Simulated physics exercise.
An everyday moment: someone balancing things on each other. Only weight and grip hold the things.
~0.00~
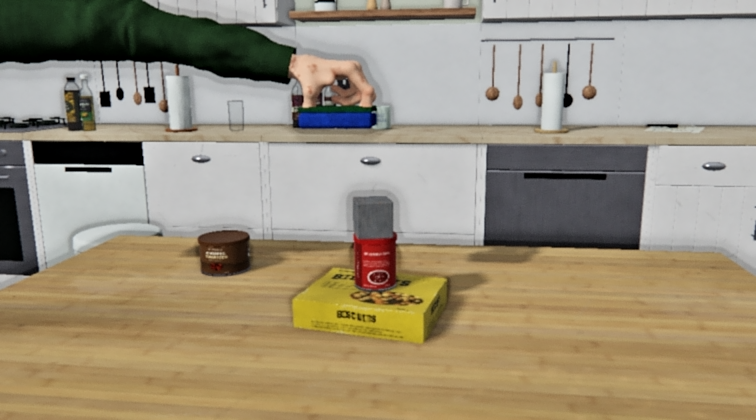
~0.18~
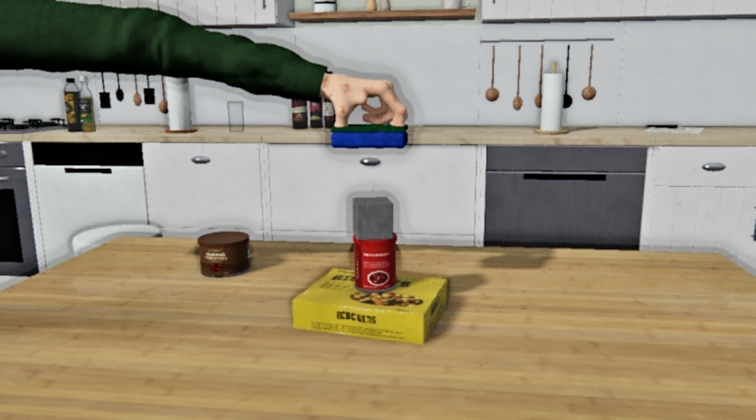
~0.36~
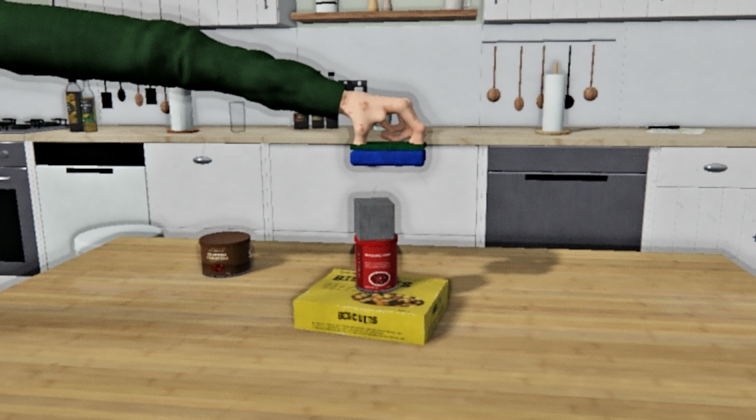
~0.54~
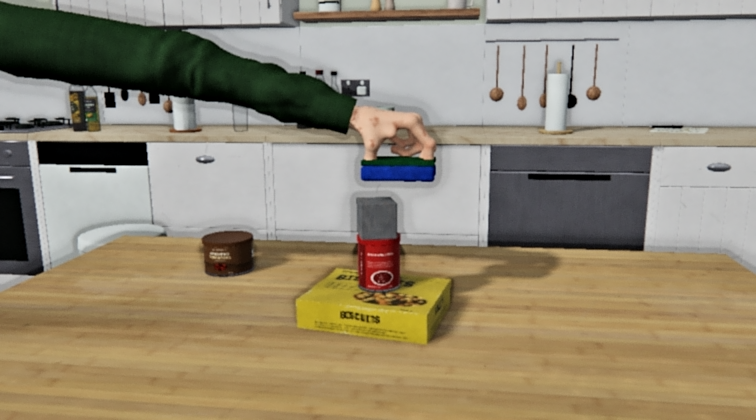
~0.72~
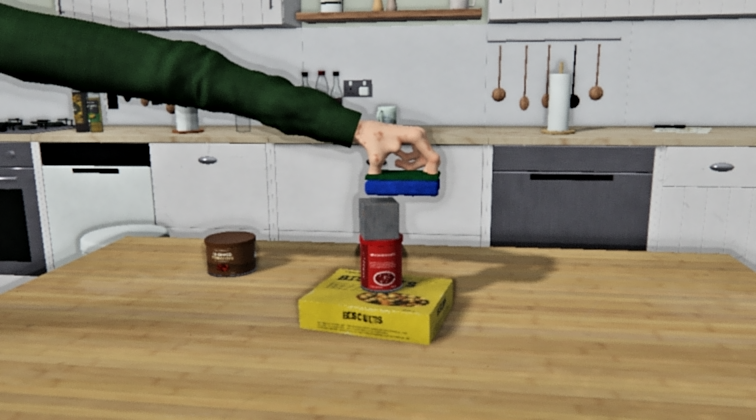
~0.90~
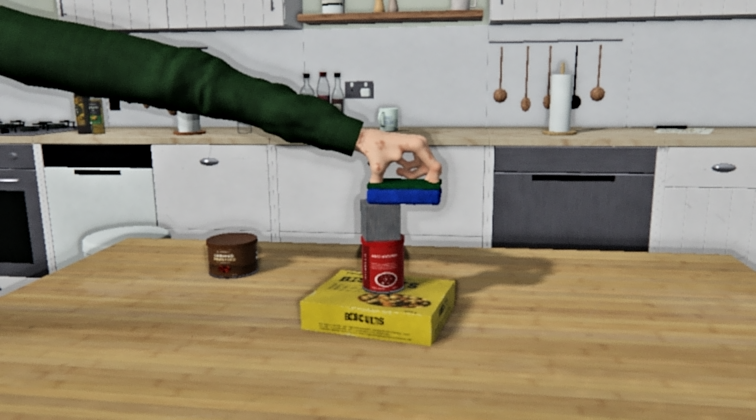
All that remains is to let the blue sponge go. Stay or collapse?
As it turns out, it gives way.
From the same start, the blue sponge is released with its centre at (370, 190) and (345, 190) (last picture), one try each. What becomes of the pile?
In the first case it stays up; in the second case it comes apart.
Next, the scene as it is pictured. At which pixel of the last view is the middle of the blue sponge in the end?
Near (526, 312).
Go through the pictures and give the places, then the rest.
The first frame shows coming down; blue sponge (339, 117); yellow packet (373, 302).
The second frame shows coming down; blue sponge (370, 136); grey block (372, 218).
The third frame shows coming down; blue sponge (389, 154); yellow packet (375, 303).
The fourth frame shows coming down; blue sponge (399, 169); grey block (376, 218).
The fifth frame shows coming down; blue sponge (403, 183); yellow packet (380, 303).
The sixth frame shows in place under the hand; blue sponge (405, 191); grey block (380, 220).
Around 1.30 s, blue sponge now fallen.
Around 1.60 s, things are still on the move.
Finally (2.2 s), fallen, blue sponge; the other 4 still in place. Final places as the last picture's camera would see them, blue sponge near (526, 312). The pile loses its balance.
